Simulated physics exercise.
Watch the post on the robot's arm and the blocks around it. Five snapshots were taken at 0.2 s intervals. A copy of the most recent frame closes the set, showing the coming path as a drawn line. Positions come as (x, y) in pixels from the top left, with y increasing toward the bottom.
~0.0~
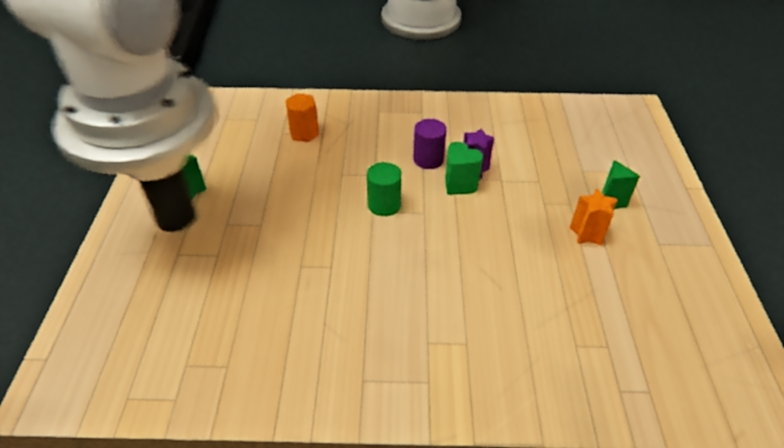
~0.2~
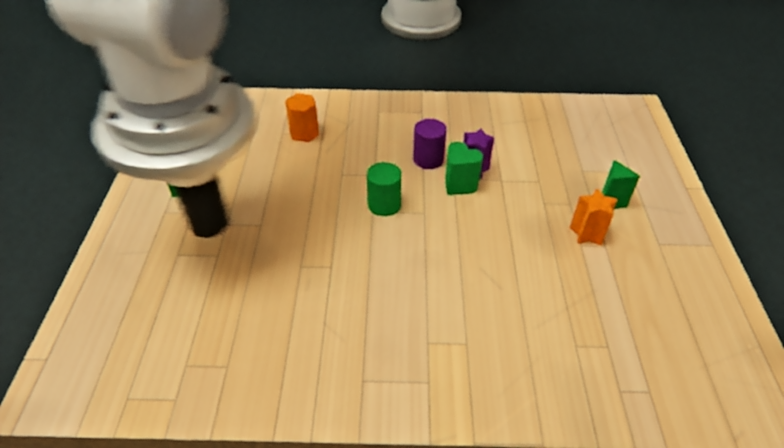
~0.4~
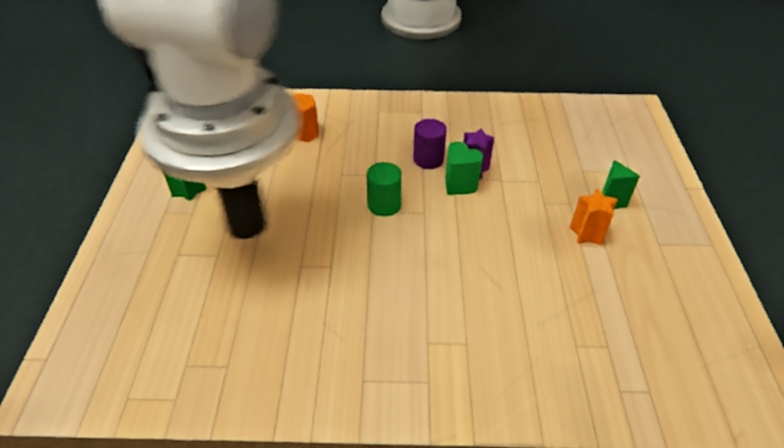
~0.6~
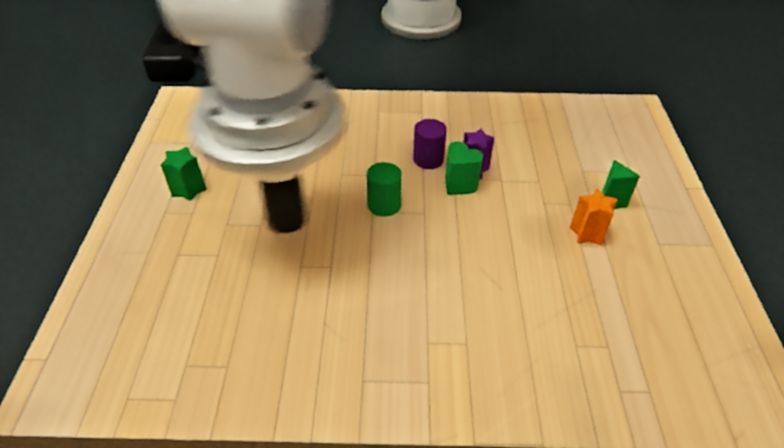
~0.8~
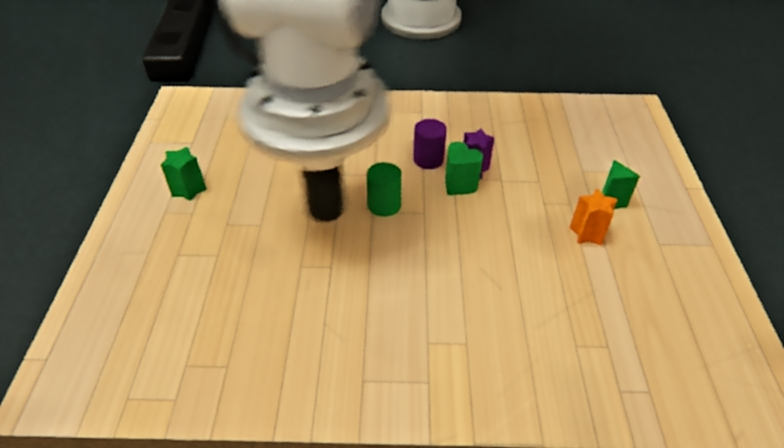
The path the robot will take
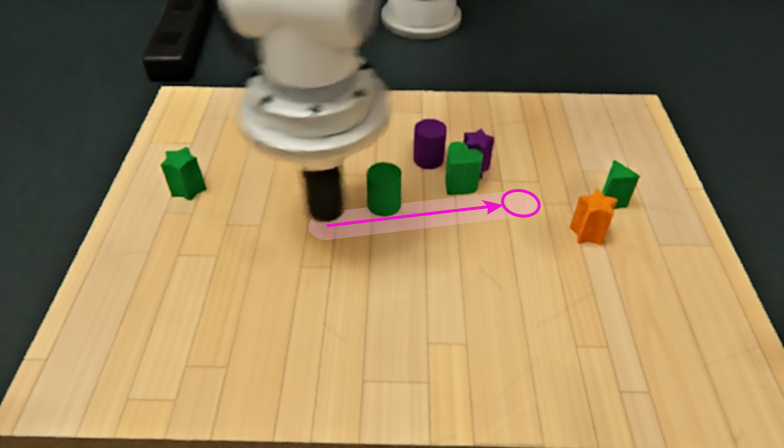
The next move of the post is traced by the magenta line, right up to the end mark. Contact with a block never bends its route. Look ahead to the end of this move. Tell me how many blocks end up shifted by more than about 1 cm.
It moves one block.
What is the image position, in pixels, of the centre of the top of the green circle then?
It ends at (427, 157).
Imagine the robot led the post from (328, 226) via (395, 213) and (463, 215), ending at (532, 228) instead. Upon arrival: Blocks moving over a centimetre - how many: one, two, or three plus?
One block, no more.
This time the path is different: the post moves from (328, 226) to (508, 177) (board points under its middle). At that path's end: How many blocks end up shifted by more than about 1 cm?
3 or more.
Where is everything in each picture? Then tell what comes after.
The first frame shows lower end of the post (176, 218), tops of blocks, green circle (384, 173), green heart (463, 153).
The second frame shows post (210, 224), blocks as before.
The third frame shows post (247, 225), blocks as before.
The fourth frame shows post (287, 220), blocks as before.
The fifth frame shows post (326, 209), green circle (384, 173), green heart (463, 153).
The drawn path runs from (328, 226) directly to (521, 203).
What follows on the original path. One third of the way, post (395, 201); green circle (409, 163).
Two thirds of the way, post (461, 193); green circle (427, 157).
At the end, post (525, 186); green circle (427, 157); green heart not moved.
